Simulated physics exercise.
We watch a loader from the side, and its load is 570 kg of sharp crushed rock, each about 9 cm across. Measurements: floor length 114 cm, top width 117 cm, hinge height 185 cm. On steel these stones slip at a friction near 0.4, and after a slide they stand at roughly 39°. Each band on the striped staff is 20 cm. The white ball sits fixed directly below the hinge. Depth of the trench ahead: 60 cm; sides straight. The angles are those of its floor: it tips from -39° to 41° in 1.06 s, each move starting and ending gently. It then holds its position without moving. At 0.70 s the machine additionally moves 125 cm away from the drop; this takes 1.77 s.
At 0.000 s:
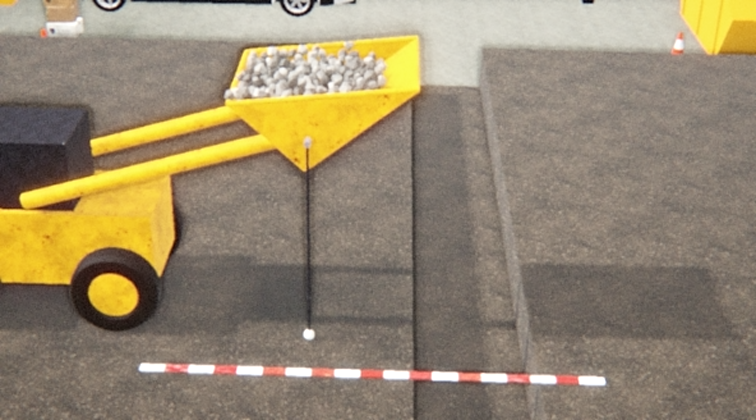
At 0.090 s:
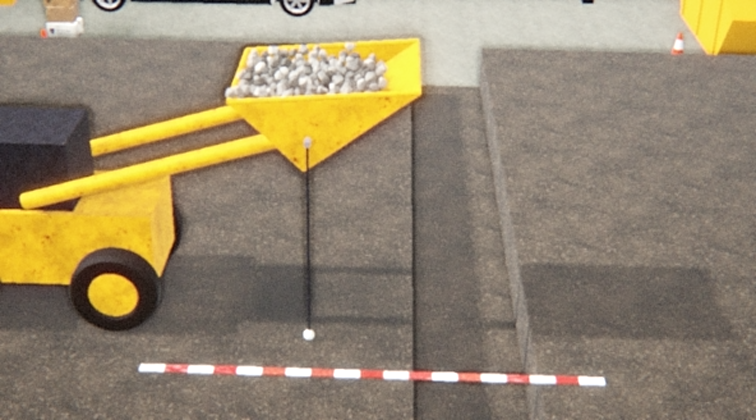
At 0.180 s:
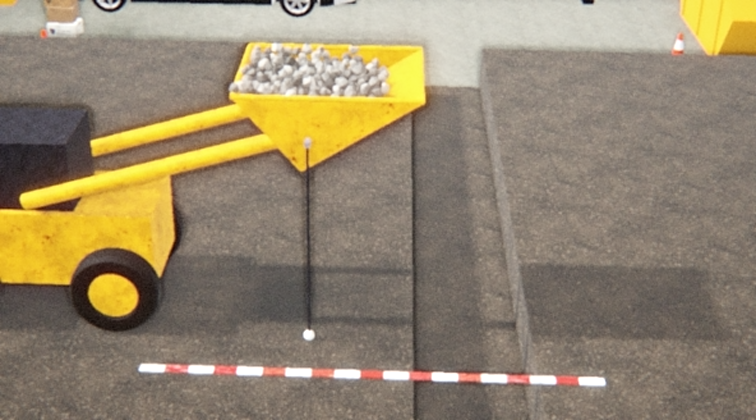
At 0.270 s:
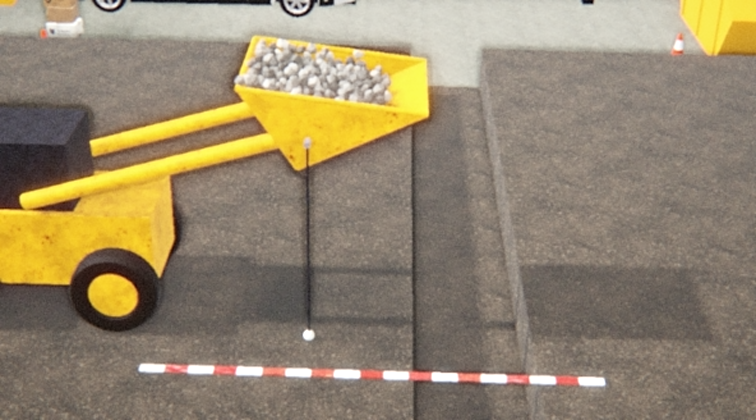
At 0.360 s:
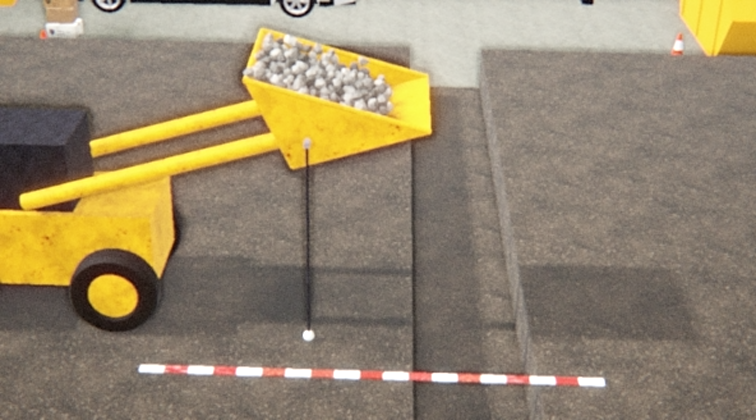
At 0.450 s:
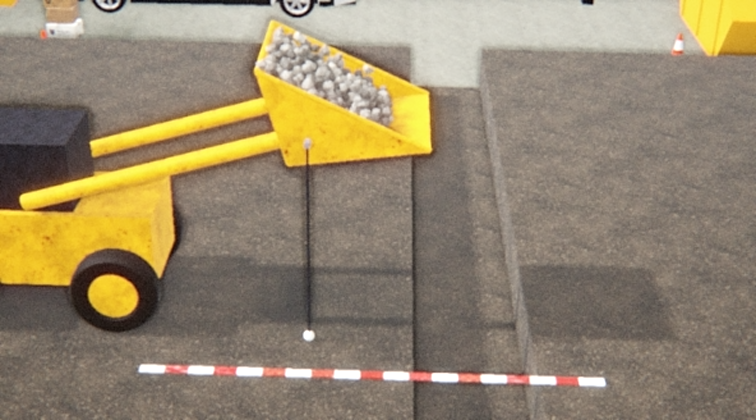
A yellow loader slowly tilts its raised bucket of grey rocks downward to the right.
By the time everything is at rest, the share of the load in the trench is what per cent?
Roughly 50 %.
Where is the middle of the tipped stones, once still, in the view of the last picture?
The tipped stones centre close to (416, 341).
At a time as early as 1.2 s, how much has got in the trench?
I'd say near 0 per cent at that time.
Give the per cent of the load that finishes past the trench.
0 per cent or so.
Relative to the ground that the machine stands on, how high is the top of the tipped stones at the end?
Around 28 cm above it, I'd say.
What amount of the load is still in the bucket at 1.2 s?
Held: Approx. 65 %.
After 0.8 s the floor is at 29°; 100 % in the bucket; the foremost stones are at (396, 173).
After 1.2 s the floor is at 41°; 63 % in the bucket, 35 % short of the trench, 2 % in the trench; the foremost stones are at (423, 300).
After 2.9 s the floor is at 41°; 0 % in the bucket, 49 % short of the trench, 51 % in the trench; the foremost stones are at (516, 351).
After 5.8 s the floor is at 41°; 0 % in the bucket, 49 % short of the trench, 51 % in the trench; the foremost stones are at (516, 351).
